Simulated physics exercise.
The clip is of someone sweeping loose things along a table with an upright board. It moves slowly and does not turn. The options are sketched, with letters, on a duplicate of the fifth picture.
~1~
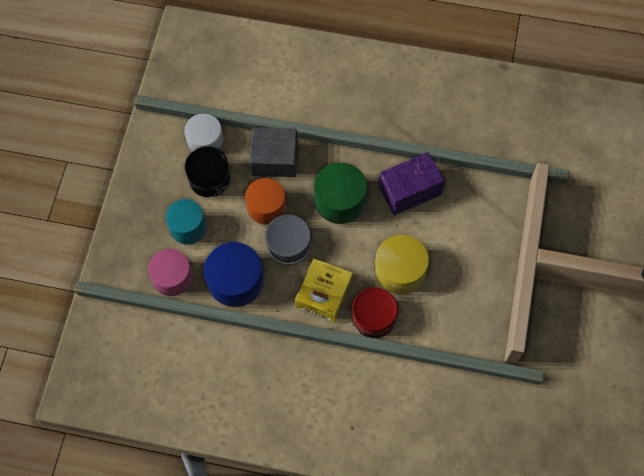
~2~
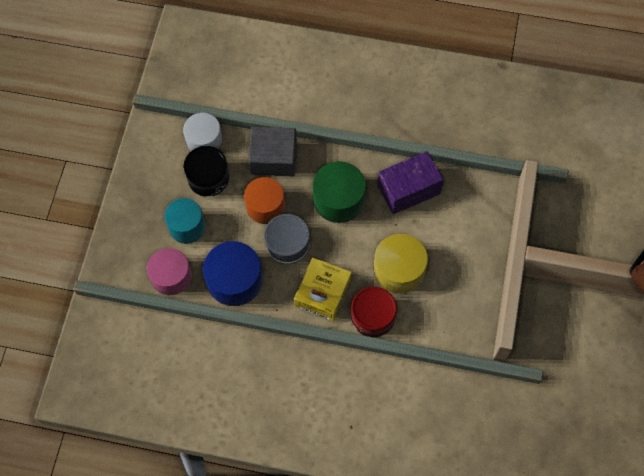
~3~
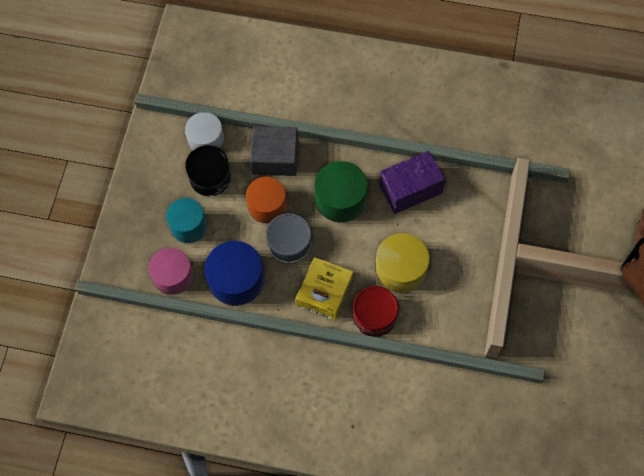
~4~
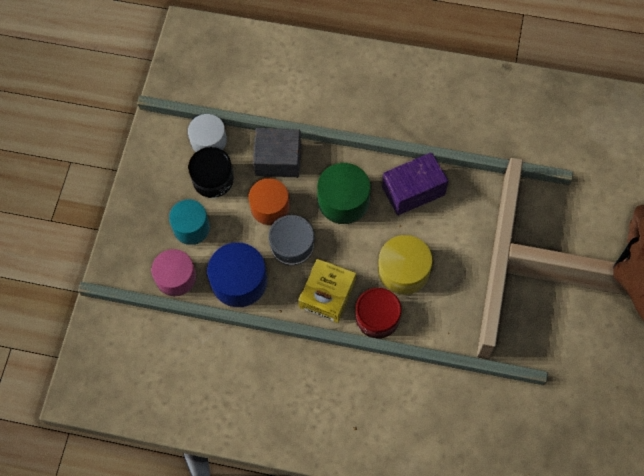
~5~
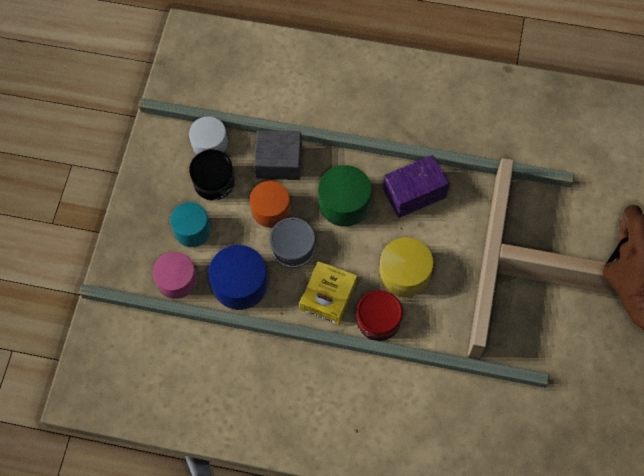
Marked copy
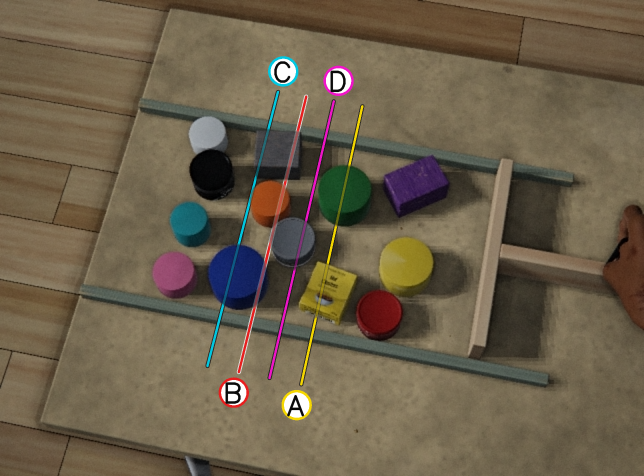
A wooden board slides slowly left between two rails toward colourful pots, blocks and tins.
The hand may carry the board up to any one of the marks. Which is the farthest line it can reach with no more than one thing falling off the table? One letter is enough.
It can go as far as C.
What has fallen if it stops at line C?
It is the pink pot.
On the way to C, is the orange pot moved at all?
Yes.
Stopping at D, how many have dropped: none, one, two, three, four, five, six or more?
The count is none.
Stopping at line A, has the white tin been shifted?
No.
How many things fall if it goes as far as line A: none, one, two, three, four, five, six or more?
By then, none.
On the copy, A at (334, 237); B at (274, 227); C at (245, 221); D at (303, 232).
On C. First, board (403, 232); red tub (358, 313); purple block (374, 177).
Then, board (313, 216); pink pot (133, 271); turquoise pot (189, 222).
Finally, board (247, 204); pink pot over the edge; white tin (149, 127); one fallen.
By contrast, A is within the limit but short; B is within the limit but short; D is within the limit but short.
